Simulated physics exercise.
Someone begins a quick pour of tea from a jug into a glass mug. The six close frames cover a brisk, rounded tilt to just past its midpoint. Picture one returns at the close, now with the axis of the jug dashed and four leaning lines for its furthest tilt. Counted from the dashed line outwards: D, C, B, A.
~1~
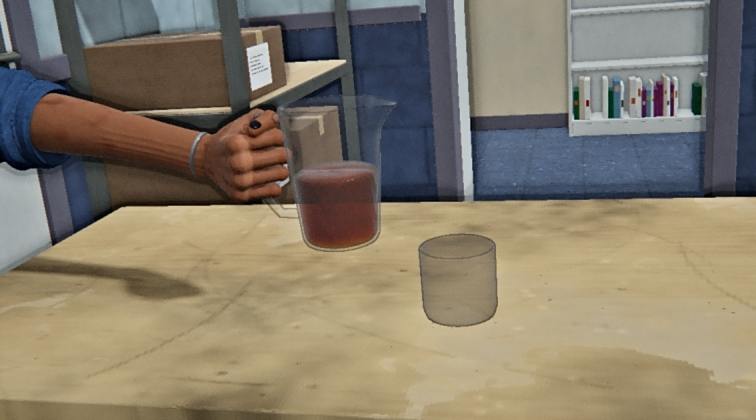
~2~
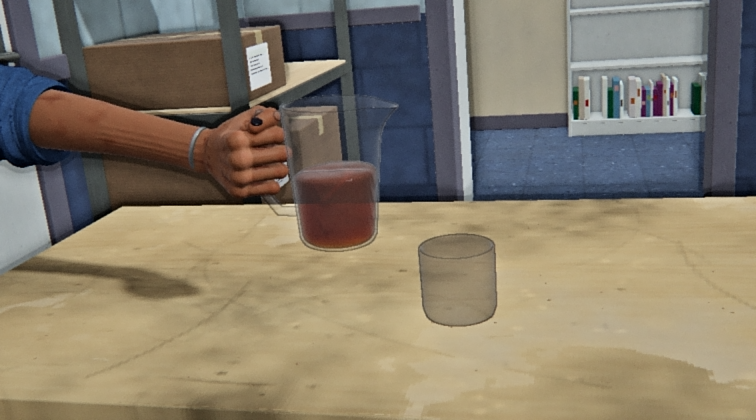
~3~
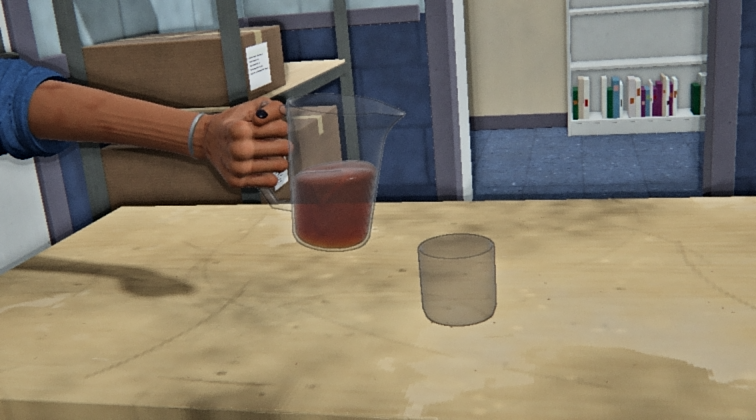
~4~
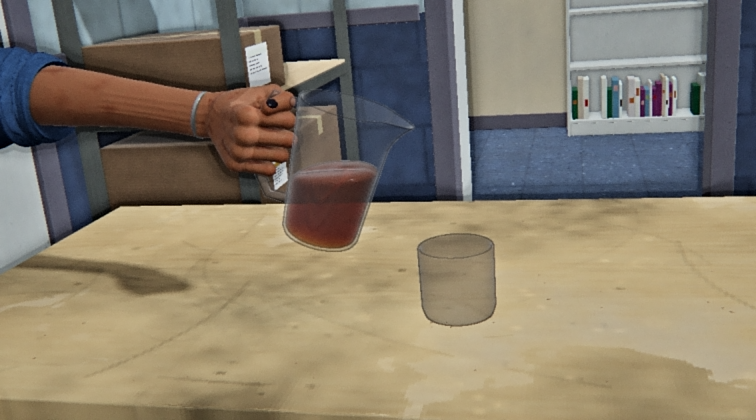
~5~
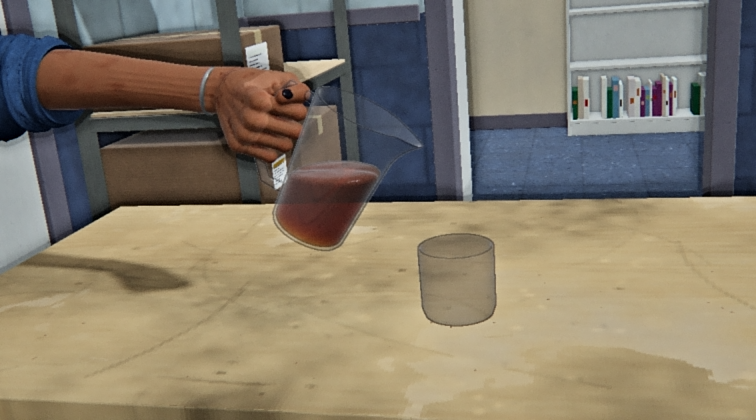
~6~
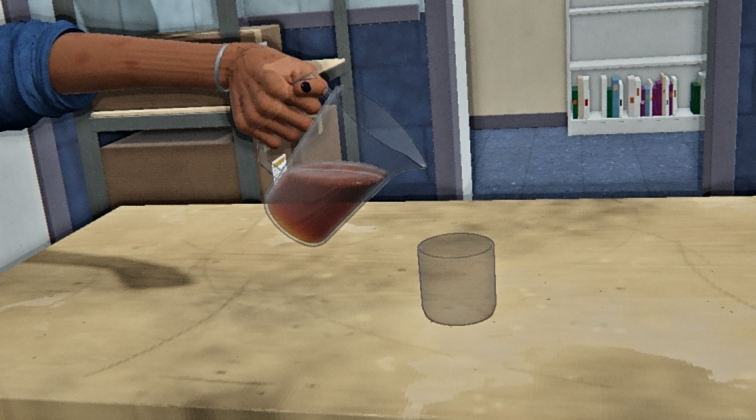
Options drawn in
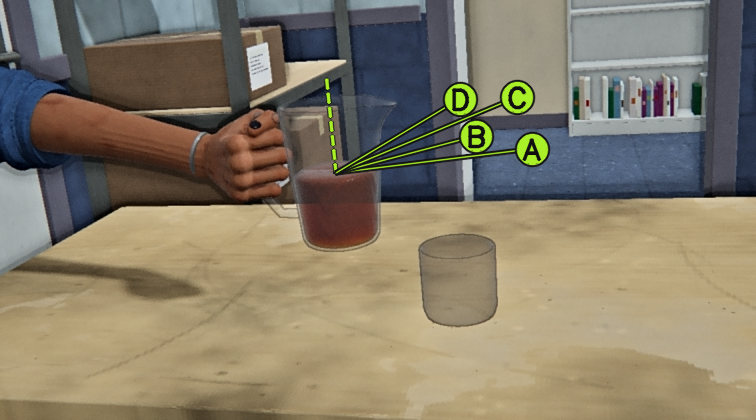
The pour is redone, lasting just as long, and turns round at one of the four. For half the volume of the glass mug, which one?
Choose B.
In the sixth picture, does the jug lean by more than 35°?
Yes, it does.
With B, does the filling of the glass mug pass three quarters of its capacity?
No, less.
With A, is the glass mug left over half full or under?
Over.
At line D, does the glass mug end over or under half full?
Under half.
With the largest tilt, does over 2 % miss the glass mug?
Yes, it does.
On the marked copy, A at (515, 150); B at (460, 140); C at (502, 103); D at (445, 107).
If A is chosen, the glass mug ends with about 70 % of what it can hold; 8 % of the tea is spilt.
If B is chosen, the glass mug ends with about 51 % of what it can hold; 5 % of the tea is spilt.
If C is chosen, the glass mug ends with about 32 % of what it can hold.
If D is chosen, the glass mug ends with about 14 % of what it can hold.
